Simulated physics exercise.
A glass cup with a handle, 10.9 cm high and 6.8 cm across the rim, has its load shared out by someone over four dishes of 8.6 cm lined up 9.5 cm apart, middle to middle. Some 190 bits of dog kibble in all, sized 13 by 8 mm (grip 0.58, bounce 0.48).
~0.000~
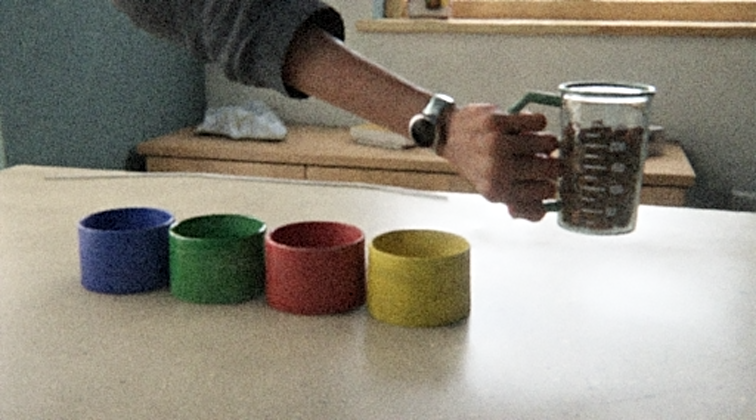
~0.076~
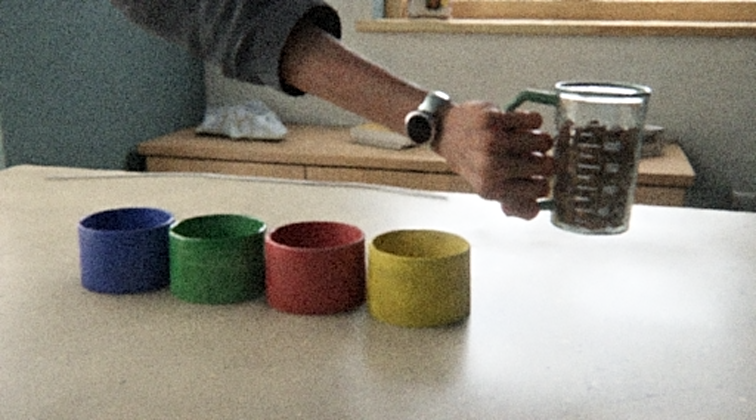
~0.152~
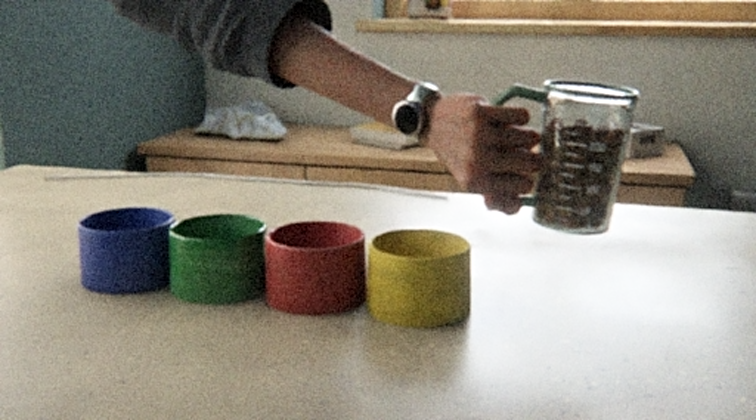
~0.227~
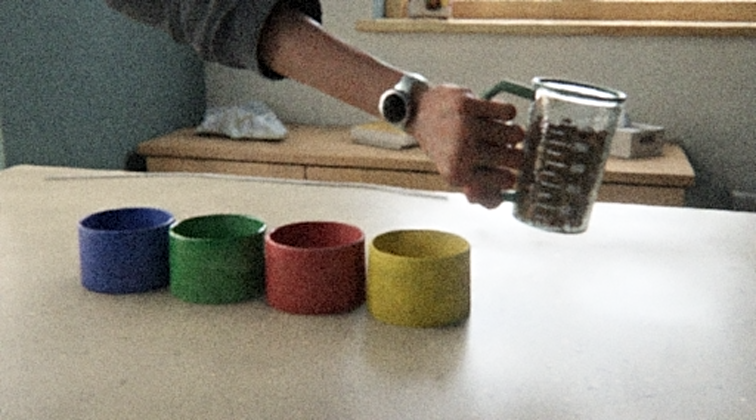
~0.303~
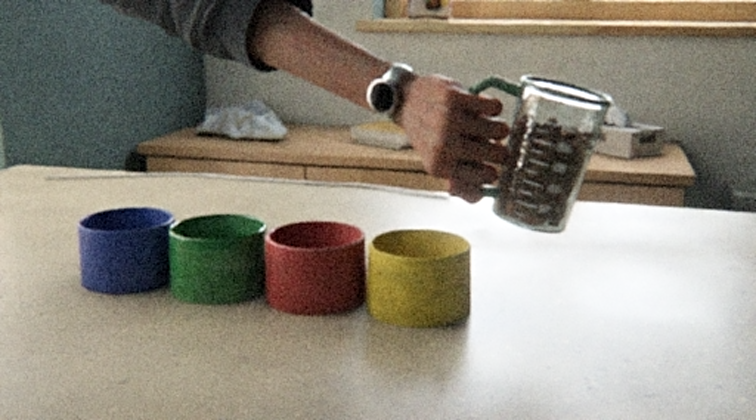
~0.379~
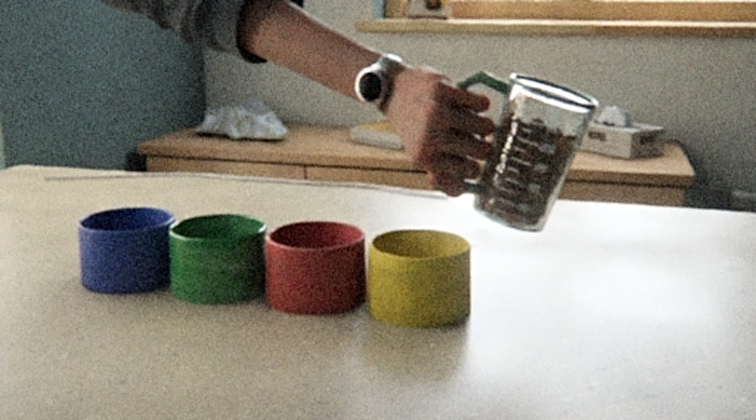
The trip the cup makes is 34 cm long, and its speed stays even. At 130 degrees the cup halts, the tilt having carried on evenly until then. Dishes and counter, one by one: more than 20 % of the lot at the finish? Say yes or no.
Red: Yes, blue: No, green: Yes, yellow: No, counter: Yes.
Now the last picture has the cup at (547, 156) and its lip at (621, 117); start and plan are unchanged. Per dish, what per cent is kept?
Then red 0, blue 0, green 0, and yellow 80.
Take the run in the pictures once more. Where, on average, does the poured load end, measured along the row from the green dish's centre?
5 cm to the right.
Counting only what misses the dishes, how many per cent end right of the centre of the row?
I'd estimate close to 70 in a hundred.
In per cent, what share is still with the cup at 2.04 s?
Close to 95 in a hundred.
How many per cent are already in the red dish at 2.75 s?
So far, roughly 30 per cent.
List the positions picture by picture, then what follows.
The first frame shows cup at (601, 158), tilt 0 degrees, lip at (653, 91), moved 0.0 cm; middle of the pieces at (605, 173); yellow dish at (420, 244); red dish at (316, 235); green dish at (218, 227); blue dish at (127, 220).
The second frame shows cup at (596, 158), tilt 1 degrees, lip at (648, 92), moved 0.4 cm; middle of the pieces at (599, 173).
The third frame shows cup at (580, 157), tilt 5 degrees, lip at (636, 94), moved 1.6 cm; middle of the pieces at (583, 172).
The fourth frame shows cup at (564, 156), tilt 9 degrees, lip at (623, 97), moved 2.9 cm; middle of the pieces at (565, 171).
The fifth frame shows cup at (547, 156), tilt 13 degrees, lip at (610, 101), moved 4.2 cm; middle of the pieces at (547, 170).
The sixth frame shows cup at (530, 155), tilt 17 degrees, lip at (596, 105), moved 5.5 cm; middle of the pieces at (530, 169); yellow dish at (420, 244); red dish at (316, 235); green dish at (218, 227); blue dish at (127, 220). The cup turns about 50 degrees a second and travels 17 cm a second.
After 1.38 s, tilt 69 degrees; cup holds 100 %.
After 2.04 s, tilt 104 degrees; cup holds 95 %, red 5 %.
After 2.75 s, tilt 130 degrees; cup holds 0 %, red 30 %, green 40 %.
By 3.5 s all is still; red 30 %, blue 0 %, green 40 %, yellow 0 %, counter 35 %.
